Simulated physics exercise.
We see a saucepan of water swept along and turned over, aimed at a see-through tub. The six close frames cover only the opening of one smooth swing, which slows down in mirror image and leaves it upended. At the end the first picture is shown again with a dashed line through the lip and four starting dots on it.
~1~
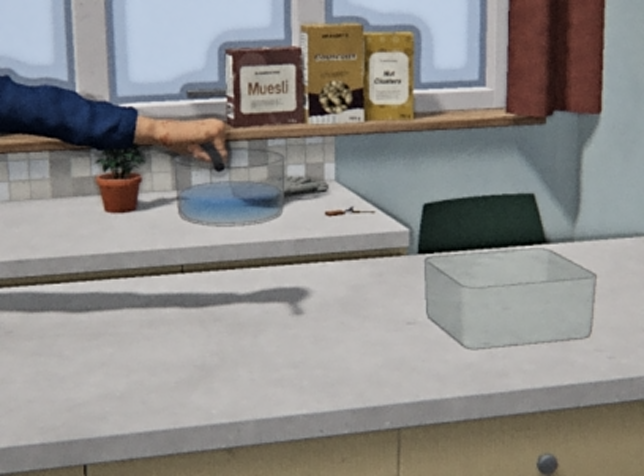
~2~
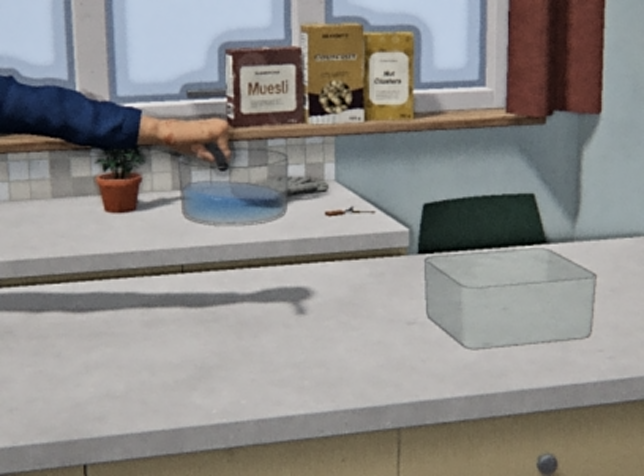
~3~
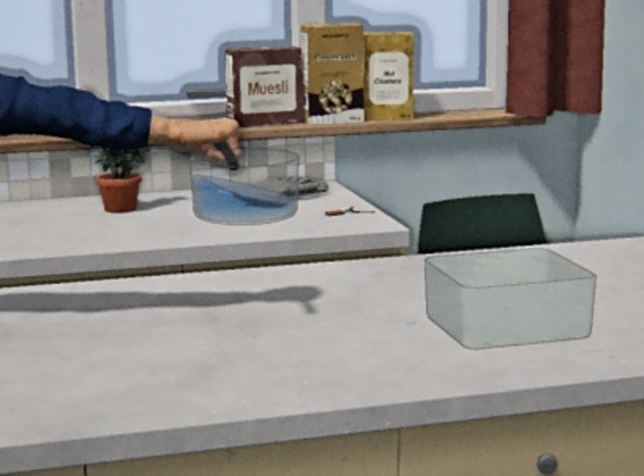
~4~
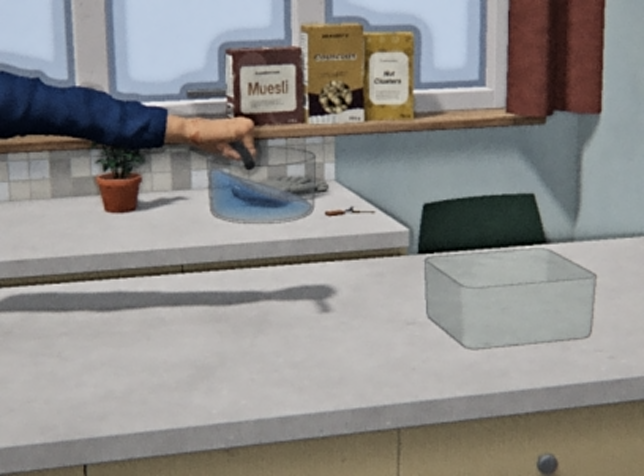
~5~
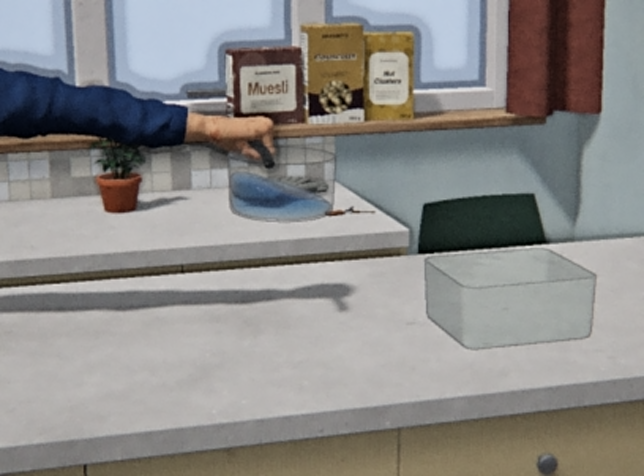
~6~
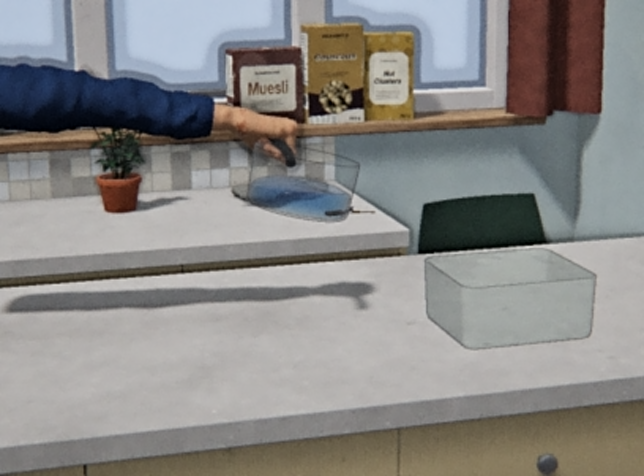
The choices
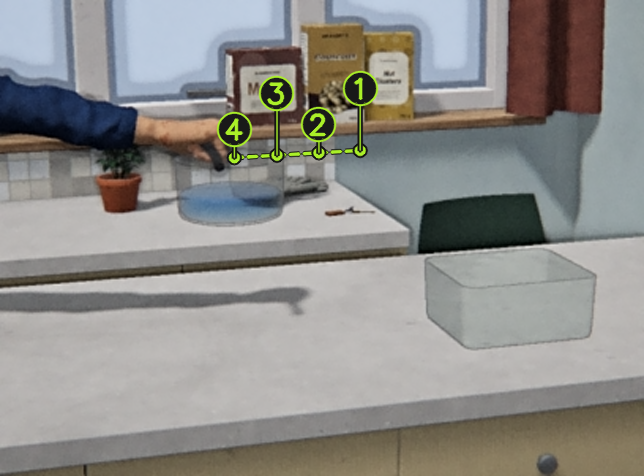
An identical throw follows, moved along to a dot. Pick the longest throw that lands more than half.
2 is the one.
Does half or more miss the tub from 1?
No, not at all.
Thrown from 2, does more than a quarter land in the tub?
Yes, it does.
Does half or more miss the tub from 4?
Yes, it does.
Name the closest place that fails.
3.
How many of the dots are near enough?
Two of them.
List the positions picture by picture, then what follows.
Upright, lip at (280, 155); tub from (462, 349) to (590, 336); nothing has left yet.
Upright, lip at (284, 154); nothing has left yet.
Upright, lip at (295, 154); nothing has left yet.
Upright, lip at (311, 153); nothing has left yet.
Upright, lip at (332, 153); nothing has left yet.
Tipped about 12°, lip at (356, 162); nothing has left yet.
On the marked copy, 1 at (360, 150); 2 at (318, 152); 3 at (276, 155); 4 at (234, 157).
With 1, about 87 % lands in the tub, 7 % falls short and 6 % goes beside or beyond.
With 2, about 61 % lands in the tub, 27 % falls short and 12 % goes beside or beyond.
With 3, about 26 % lands in the tub, 68 % falls short and 6 % goes beside or beyond.
With 4, about 0 % lands in the tub, 100 % falls short.
